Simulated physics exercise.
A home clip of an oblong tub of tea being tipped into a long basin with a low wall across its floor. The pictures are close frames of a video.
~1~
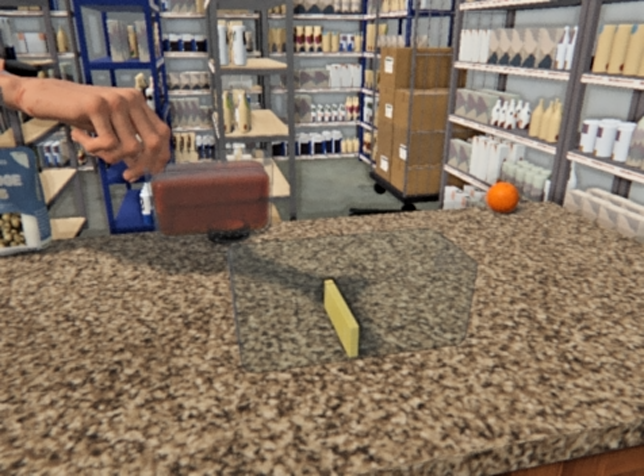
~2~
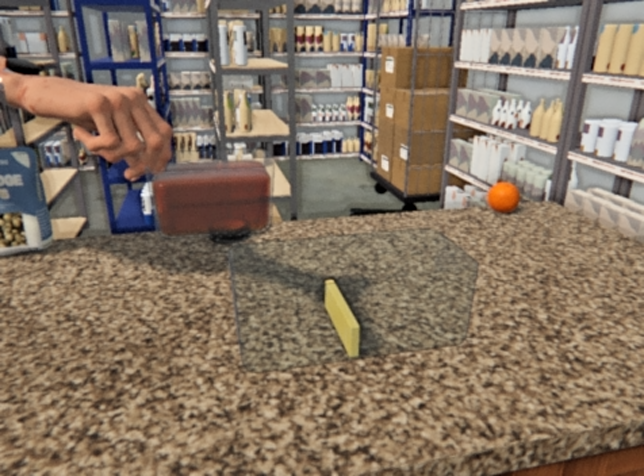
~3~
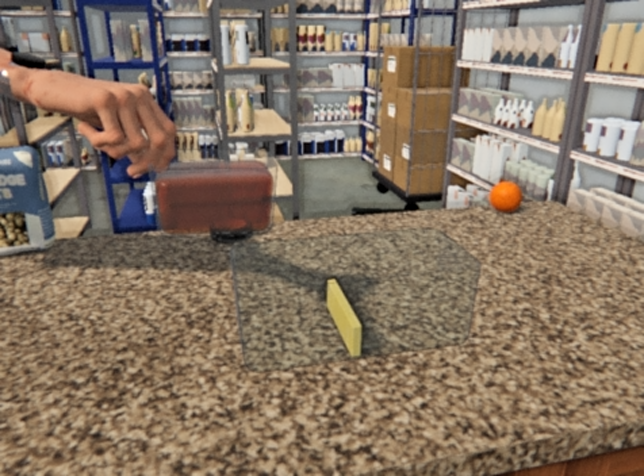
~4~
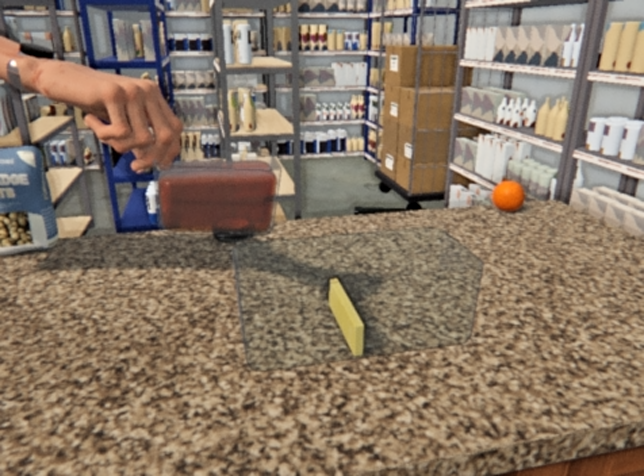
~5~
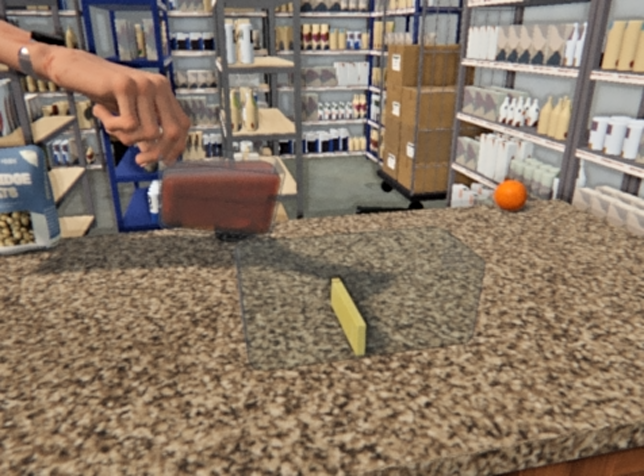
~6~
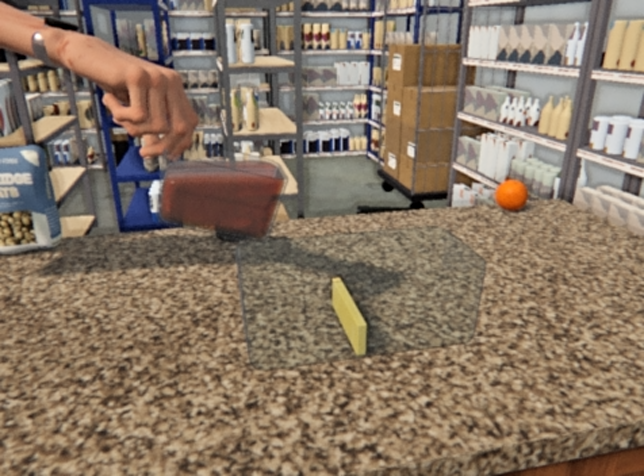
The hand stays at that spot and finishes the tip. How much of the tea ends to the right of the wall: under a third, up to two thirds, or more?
In the end less than a third is right of the wall.
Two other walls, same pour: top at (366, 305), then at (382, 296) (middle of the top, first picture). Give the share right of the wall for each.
About 10 and 5 per cent.
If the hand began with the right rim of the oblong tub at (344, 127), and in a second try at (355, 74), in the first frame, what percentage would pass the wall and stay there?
Roughly 90 per cent, and 90 per cent.
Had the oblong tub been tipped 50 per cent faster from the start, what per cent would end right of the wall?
Roughly 10 in a hundred.
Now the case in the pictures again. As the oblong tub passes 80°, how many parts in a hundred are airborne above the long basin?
Near 30 %.
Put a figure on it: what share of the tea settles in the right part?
Some 10 per cent.
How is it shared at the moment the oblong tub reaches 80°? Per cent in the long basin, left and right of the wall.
Left about 25, right about 0.
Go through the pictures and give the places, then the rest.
In the first frame, tilt 0°; pouring edge (268, 158); surface from (152, 173) to (266, 168); the long basin's rim runs from (231, 269) to (456, 247); the wall's top is at (340, 303).
In the second frame, tilt 1°; pouring edge (269, 159); surface from (153, 173) to (267, 168).
In the third frame, tilt 3°; pouring edge (272, 160); surface from (156, 172) to (269, 168).
In the fourth frame, tilt 6°; pouring edge (276, 163); surface from (159, 171) to (273, 168).
In the fifth frame, tilt 11°; pouring edge (280, 167); surface from (163, 171) to (277, 168).
In the sixth frame, tilt 16°; pouring edge (283, 173); surface from (165, 171) to (281, 168).
A moment on, the tilt is 80° and 42 per cent is still to pour, 27 is left of the wall and 2 right of it.
Next, the tilt is 111° and 5 per cent is still to pour, 84 is left of the wall and 6 right of it.
Then the tilt is 113° and 0 per cent is still to pour, 89 is left of the wall and 9 right of it.
Later the tilt is 113° and 0 per cent is still to pour, 89 is left of the wall and 9 right of it.
At rest 89 per cent lies left of the wall, 10 right of it and 2 outside.
